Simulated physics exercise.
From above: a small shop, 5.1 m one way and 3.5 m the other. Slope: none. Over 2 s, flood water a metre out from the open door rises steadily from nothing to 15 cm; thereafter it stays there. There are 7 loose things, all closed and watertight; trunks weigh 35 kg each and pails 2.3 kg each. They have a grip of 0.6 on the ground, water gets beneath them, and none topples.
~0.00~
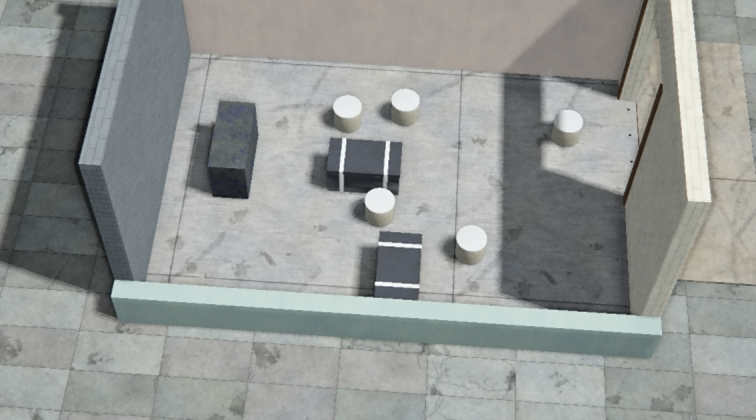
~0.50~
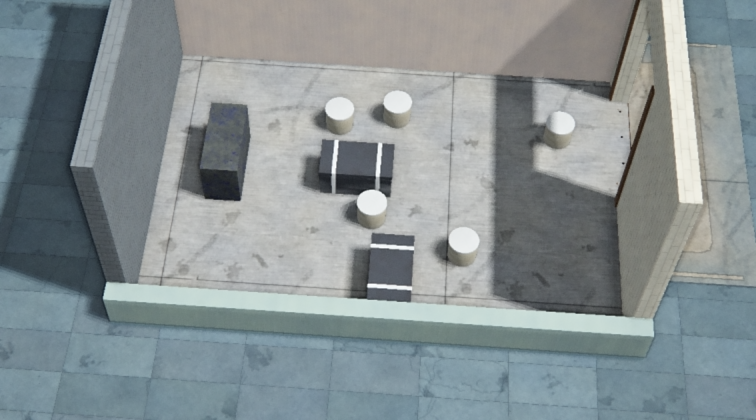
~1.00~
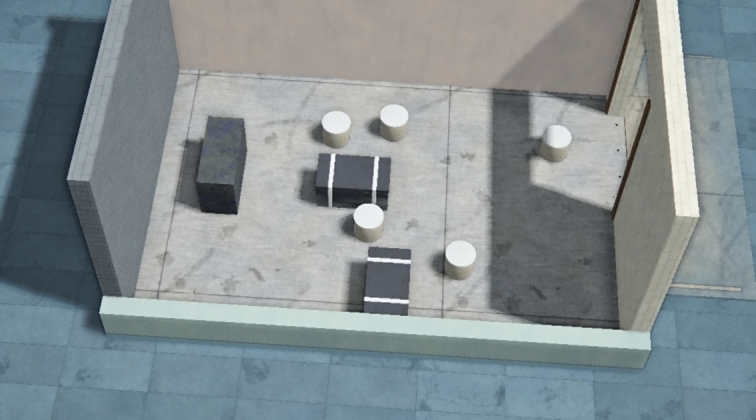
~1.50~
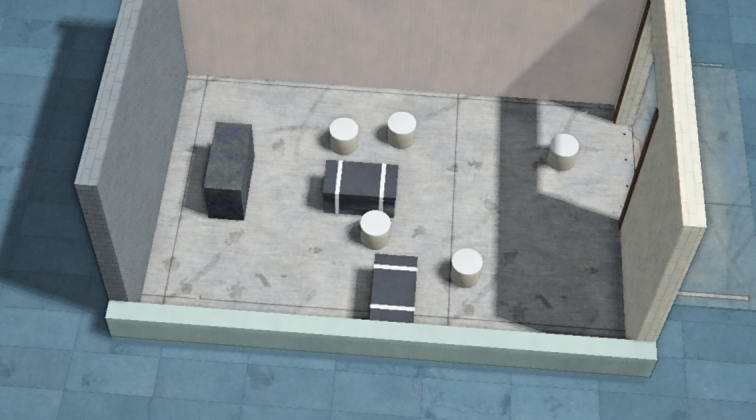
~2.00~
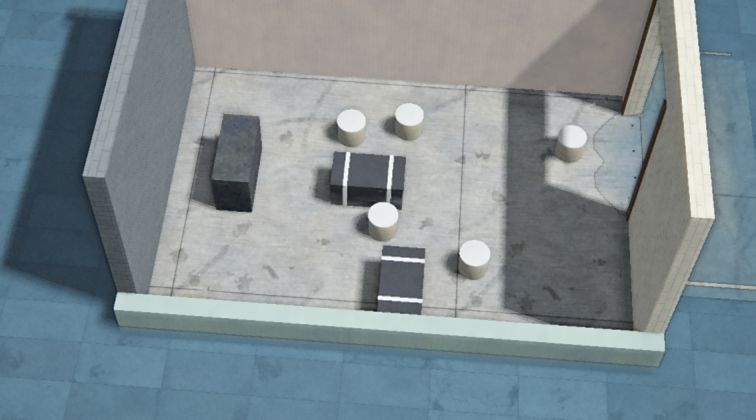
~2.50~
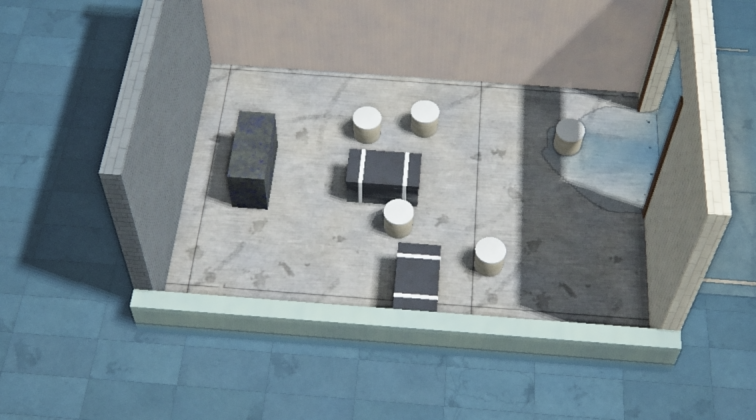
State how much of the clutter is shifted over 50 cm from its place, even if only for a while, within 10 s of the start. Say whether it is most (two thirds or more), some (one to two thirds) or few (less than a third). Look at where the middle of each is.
Most.
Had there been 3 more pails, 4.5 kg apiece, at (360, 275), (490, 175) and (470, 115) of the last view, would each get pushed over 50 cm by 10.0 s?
In that order: Short of it, past it, more.
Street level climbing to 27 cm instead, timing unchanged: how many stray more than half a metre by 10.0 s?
Count under that change: 6.
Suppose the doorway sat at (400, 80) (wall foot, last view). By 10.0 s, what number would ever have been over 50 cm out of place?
In that case the number is 3.
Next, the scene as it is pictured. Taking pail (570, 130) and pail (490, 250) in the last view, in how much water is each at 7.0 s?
Roughly 9 and 5 cm.
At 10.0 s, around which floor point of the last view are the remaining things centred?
Near (338, 229).
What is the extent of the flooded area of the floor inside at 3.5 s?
Wet: Near 4.5 m2.
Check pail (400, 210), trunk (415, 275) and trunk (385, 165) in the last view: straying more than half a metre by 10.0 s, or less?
Same order as the question: Greater, smaller, smaller.
After 3.5 s 1 of 7 are over 50 cm from their spots; 0 afloat.
After 4.5 s 1 of 7 are over 50 cm from their spots; 1 afloat.
After 7.0 s 5 of 7 are over 50 cm from their spots; 5 afloat.
After 10.0 s 5 of 7 are over 50 cm from their spots, and 5 have been at some point; 5 afloat.
